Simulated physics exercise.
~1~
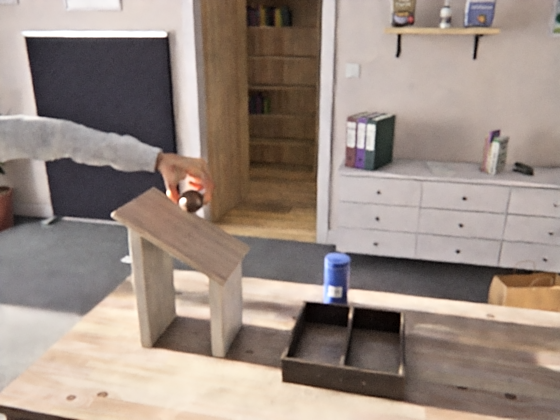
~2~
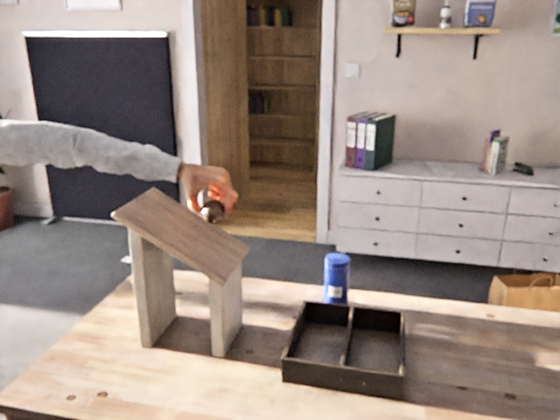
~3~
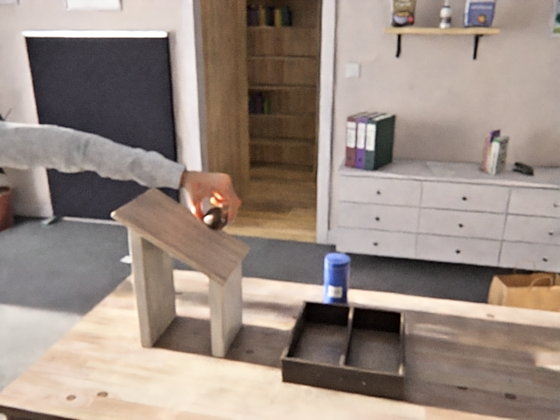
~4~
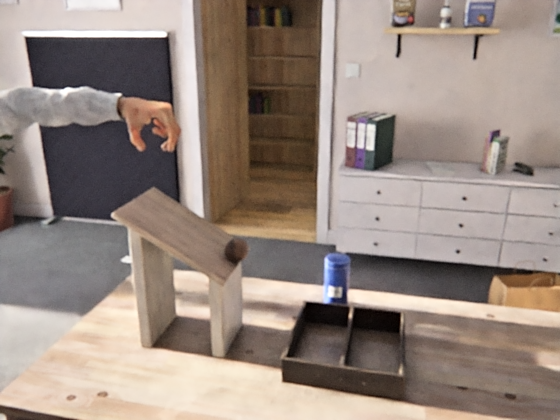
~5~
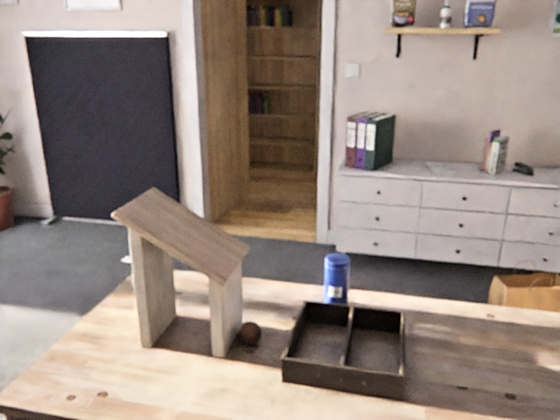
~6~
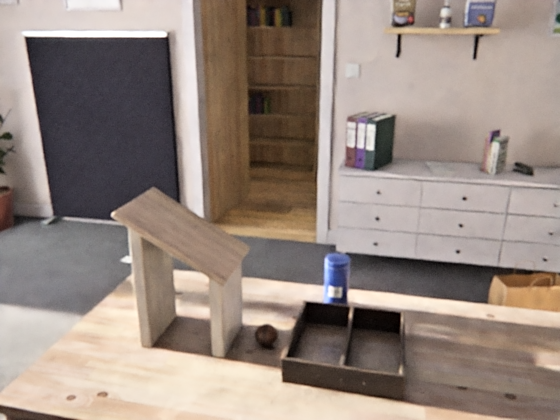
A hand held a brown ball over a slanted wooden board on a table, let it go and drew back out of view; the ball went off the board's lower end and ended up on the tabletop, just short of the dark two-part tray.
